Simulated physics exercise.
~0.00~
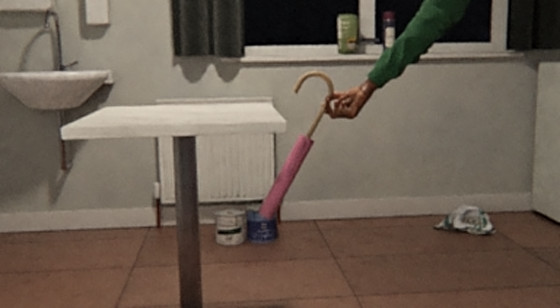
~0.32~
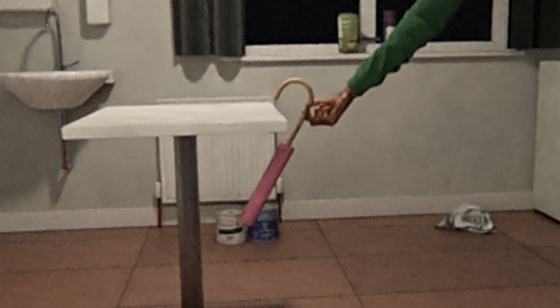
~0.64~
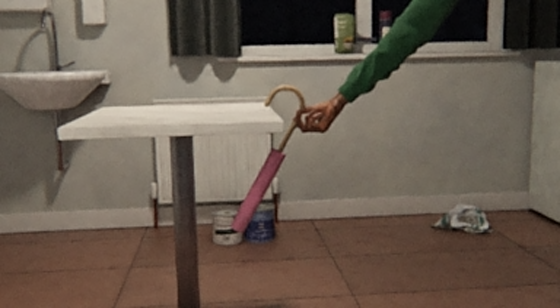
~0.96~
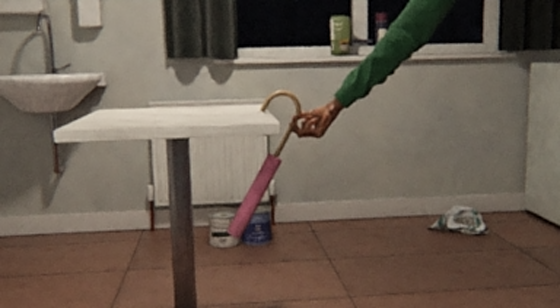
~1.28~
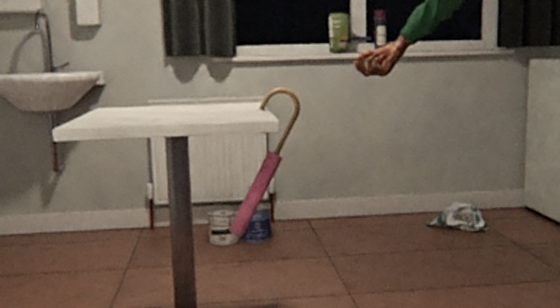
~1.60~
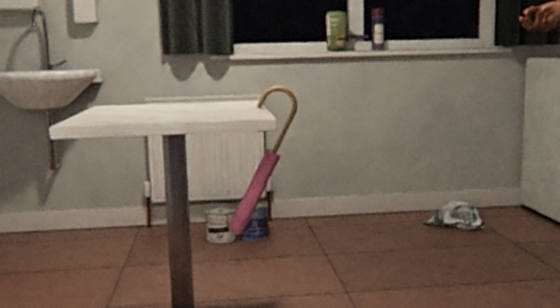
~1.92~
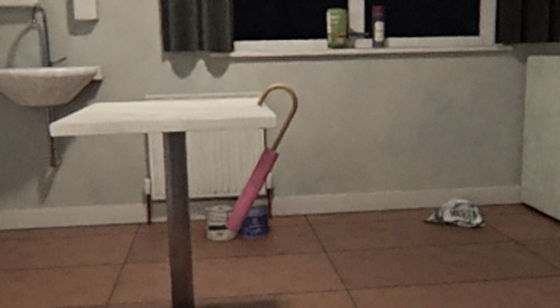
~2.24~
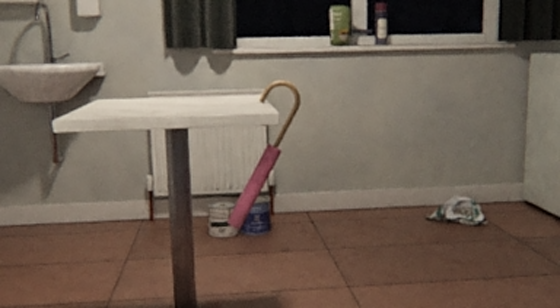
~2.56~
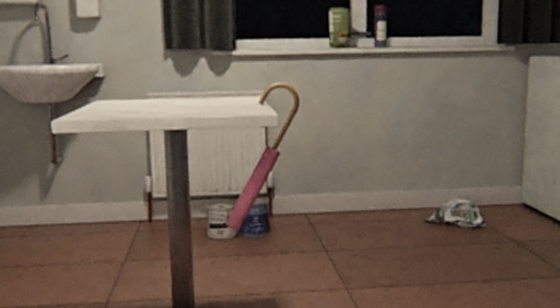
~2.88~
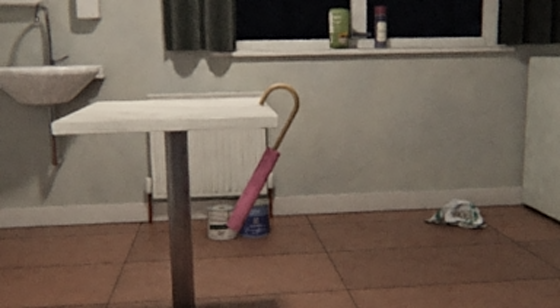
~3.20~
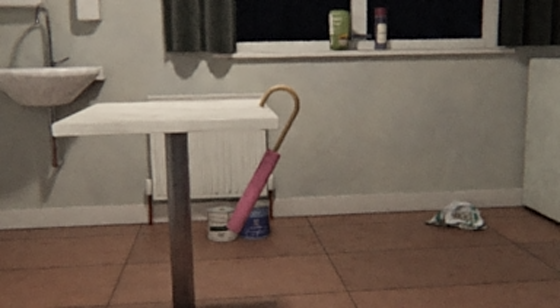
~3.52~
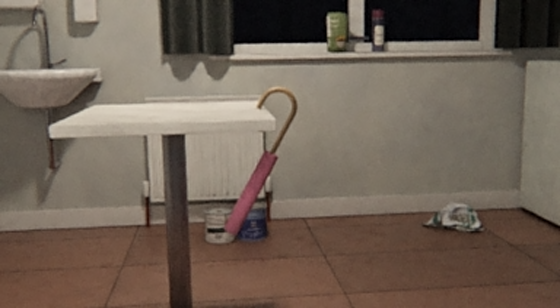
At the start, a hand in a green sleeve holds a closed pink umbrella by its curved wooden handle, just right of a white table in a room with a sink, a radiator and paint cans on the tiled floor. The hand moves the umbrella left and slightly down until the crook meets the table's right edge. It steadies there briefly, then the fingers let go and the arm draws back to the right, leaving the view. The umbrella stays hooked on the edge, hanging at a slant without falling, as the camera sways slightly.
